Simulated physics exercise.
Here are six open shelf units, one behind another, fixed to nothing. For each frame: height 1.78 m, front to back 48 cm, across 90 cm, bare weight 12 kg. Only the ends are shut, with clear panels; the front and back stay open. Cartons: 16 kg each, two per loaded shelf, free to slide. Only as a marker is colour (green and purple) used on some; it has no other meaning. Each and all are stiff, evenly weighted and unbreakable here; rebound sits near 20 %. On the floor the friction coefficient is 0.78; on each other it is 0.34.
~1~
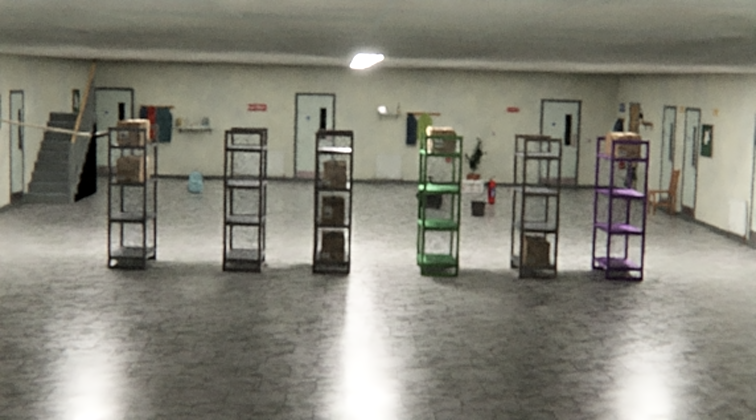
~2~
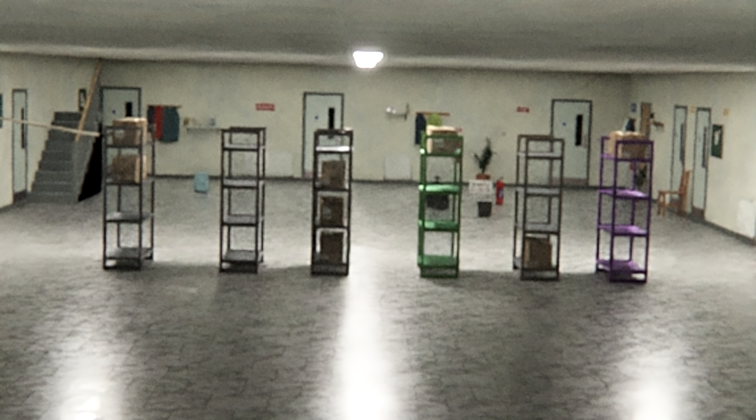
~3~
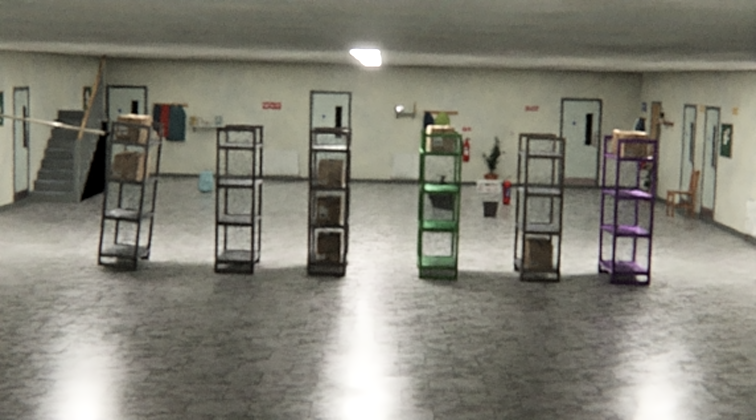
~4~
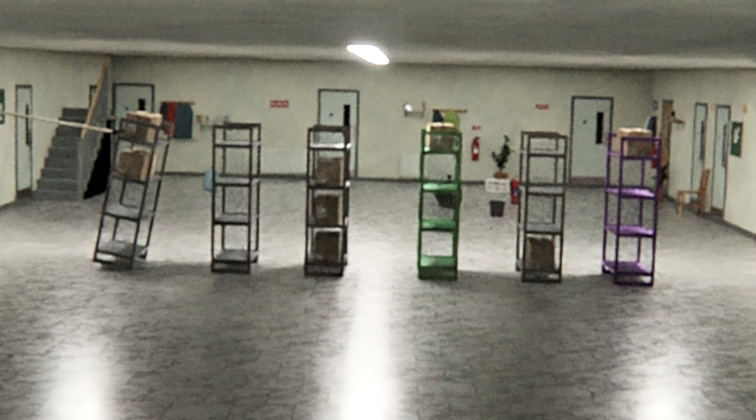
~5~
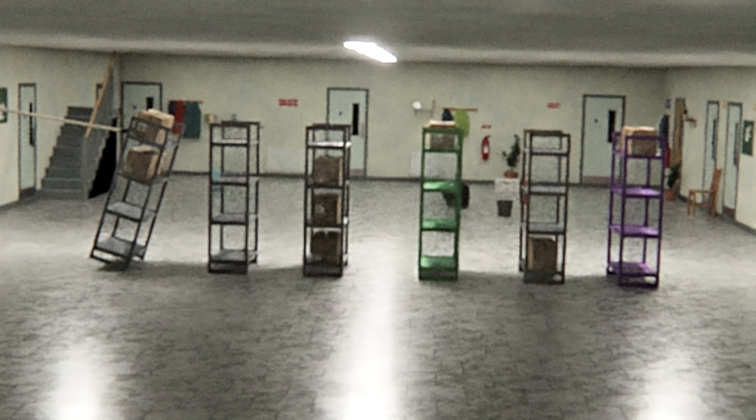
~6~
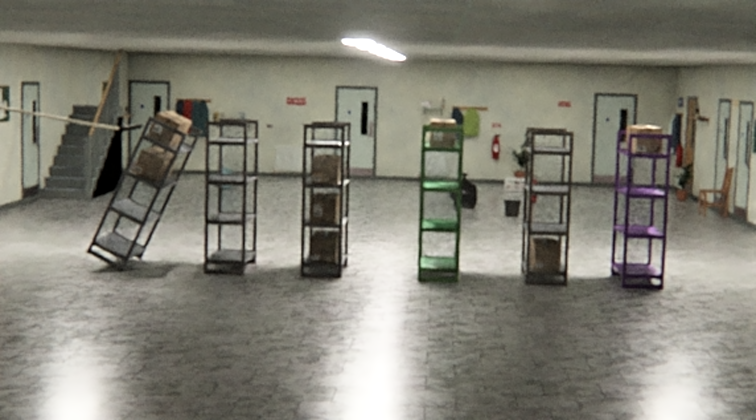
To begin with, six open shelf units stand upright in a row across a grey floor, one green and one purple, as a pole reaches in from the left. The pole pushes the leftmost unit, which tilts steadily to the right with its boxes, leaning close to the second unit, while the others stay standing.
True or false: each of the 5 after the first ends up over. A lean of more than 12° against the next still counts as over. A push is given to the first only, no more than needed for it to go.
False.
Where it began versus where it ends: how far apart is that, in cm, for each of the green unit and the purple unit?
Green 0, purple 0.
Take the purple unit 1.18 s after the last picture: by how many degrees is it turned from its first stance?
Some 0 degrees.
Then, 0.18 s on from the sixth picture, 0 cartons spilt or dropped; none of the 5 other units over.
Then, 0.42 s on from the sixth picture, 4 cartons spilt or dropped; 1 of the 5 other units over.
Finally, 4 cartons spilt or dropped; none of the 5 other units over, 1 disturbed; purple unit unmoved; green unit unmoved. Five left standing. Seen by the last camera, middles, purple unit near (640, 208), green unit near (440, 202).
